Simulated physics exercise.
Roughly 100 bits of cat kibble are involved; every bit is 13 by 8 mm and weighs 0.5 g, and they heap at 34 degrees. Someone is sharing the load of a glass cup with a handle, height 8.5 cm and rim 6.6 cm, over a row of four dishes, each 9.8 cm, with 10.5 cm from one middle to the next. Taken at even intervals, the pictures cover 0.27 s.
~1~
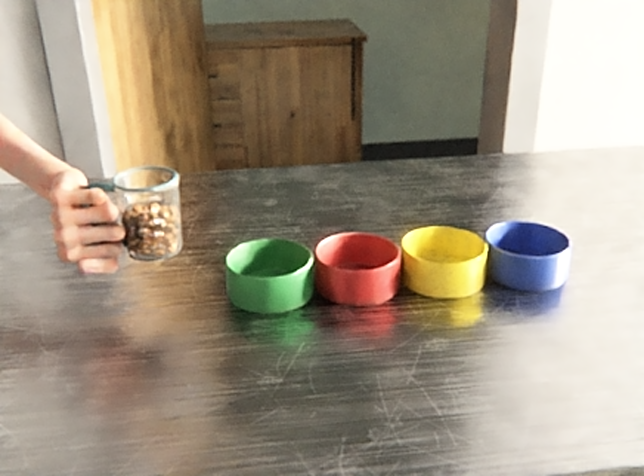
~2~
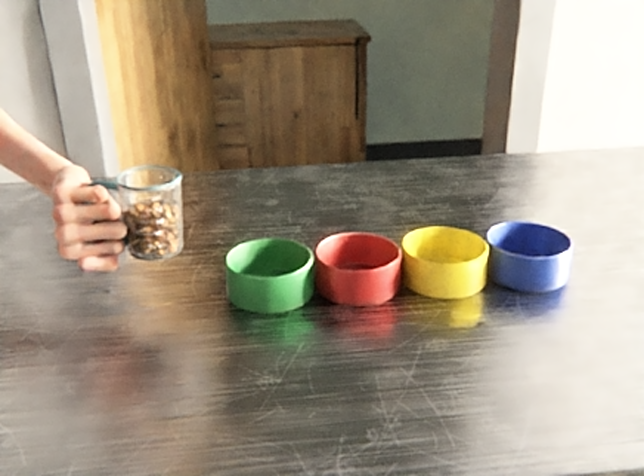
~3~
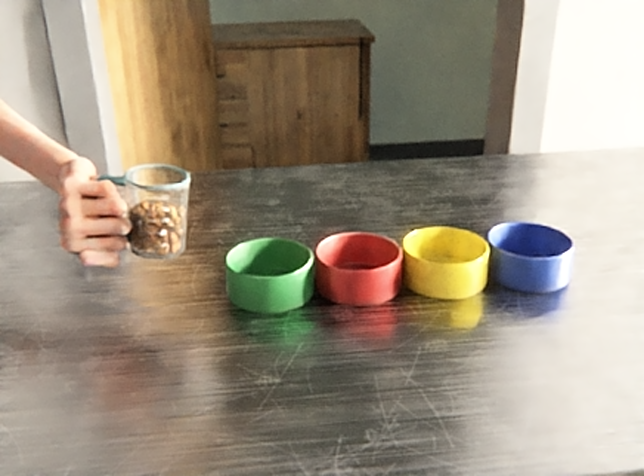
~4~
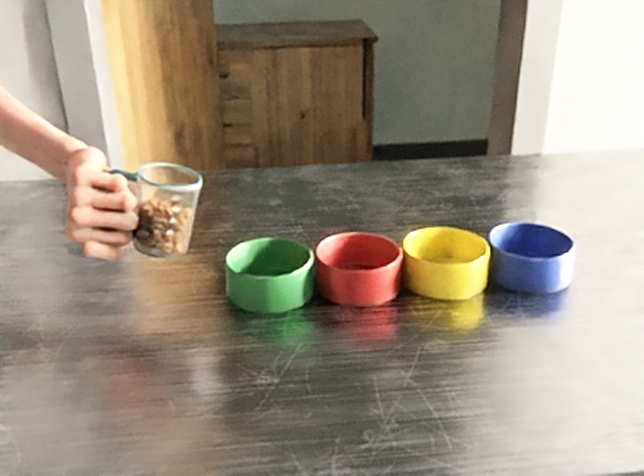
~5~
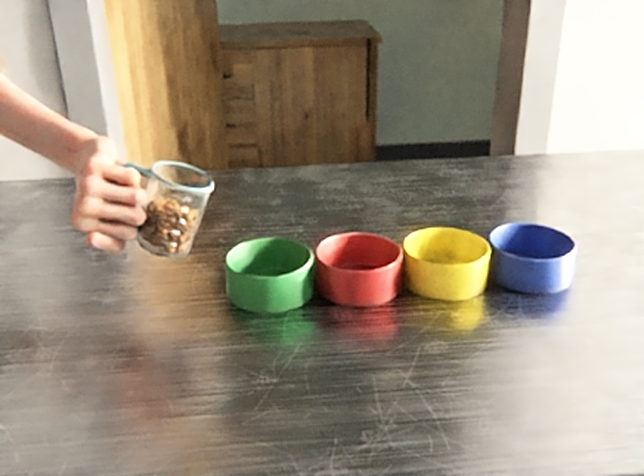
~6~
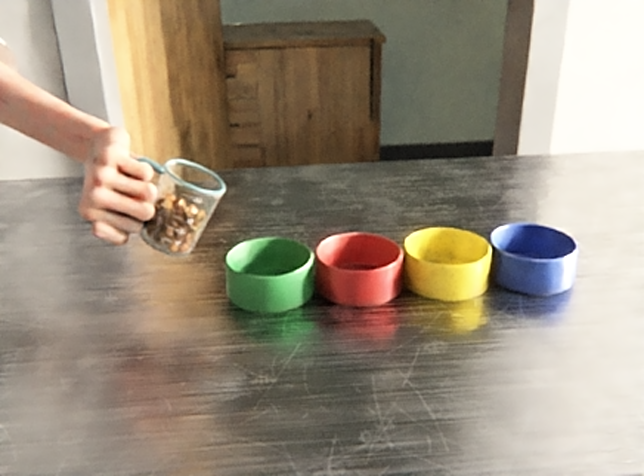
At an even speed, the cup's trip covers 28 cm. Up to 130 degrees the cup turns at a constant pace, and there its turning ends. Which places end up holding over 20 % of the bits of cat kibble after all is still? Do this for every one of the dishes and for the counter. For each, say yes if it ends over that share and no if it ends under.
In order: Red dish: Keeps more than a fifth; blue dish: Keeps a fifth or less; green dish: Keeps a fifth or less; yellow dish: Keeps a fifth or less; counter: Keeps a fifth or less.
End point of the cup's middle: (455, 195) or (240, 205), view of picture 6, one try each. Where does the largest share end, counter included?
Red, then green.
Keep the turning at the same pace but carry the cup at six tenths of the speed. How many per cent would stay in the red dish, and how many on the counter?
The shares would then be red 0 and counter 0.
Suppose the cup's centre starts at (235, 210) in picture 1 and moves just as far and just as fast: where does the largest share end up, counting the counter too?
Most of it lands at yellow.
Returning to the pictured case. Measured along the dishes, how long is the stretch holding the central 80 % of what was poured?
5 centimetres.
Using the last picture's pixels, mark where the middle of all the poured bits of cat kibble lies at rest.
My guess is close to (363, 272).
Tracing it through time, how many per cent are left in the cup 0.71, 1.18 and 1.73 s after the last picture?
Going in order, it reads 95, then 0, and finally 0 per cent.
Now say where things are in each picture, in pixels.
Cup at (150, 214), tilt 0 degrees, lip at (176, 176), moved 0.0 cm; middle of the pieces at (155, 228); green dish at (269, 258); red dish at (358, 251); yellow dish at (444, 245); blue dish at (528, 239), in the first picture.
Cup at (152, 213), tilt 2 degrees, lip at (179, 176), moved 0.2 cm; middle of the pieces at (156, 227), in the second picture.
Cup at (157, 212), tilt 6 degrees, lip at (188, 178), moved 0.8 cm; middle of the pieces at (160, 226), in the third picture.
Cup at (165, 211), tilt 13 degrees, lip at (200, 181), moved 1.6 cm; middle of the pieces at (166, 225), in the fourth picture.
Cup at (173, 210), tilt 20 degrees, lip at (212, 184), moved 2.5 cm; middle of the pieces at (171, 224), in the fifth picture.
Cup at (181, 209), tilt 27 degrees, lip at (223, 188), moved 3.4 cm; middle of the pieces at (177, 223); green dish at (269, 257); red dish at (359, 252); yellow dish at (447, 247); blue dish at (533, 242), in the sixth picture.
Then, 0.71 s after the last picture, tilt 120 degrees; cup holds 95 %, red 5 %.
Then, 1.18 s after the last picture, tilt 130 degrees; cup holds 0 %, red 95 %.
Then, 1.73 s after the last picture, tilt 130 degrees; cup holds 0 %, red 95 %.
In the end, red 95 %, blue 0 %, green 0 %, yellow 0 %, counter 5 %.
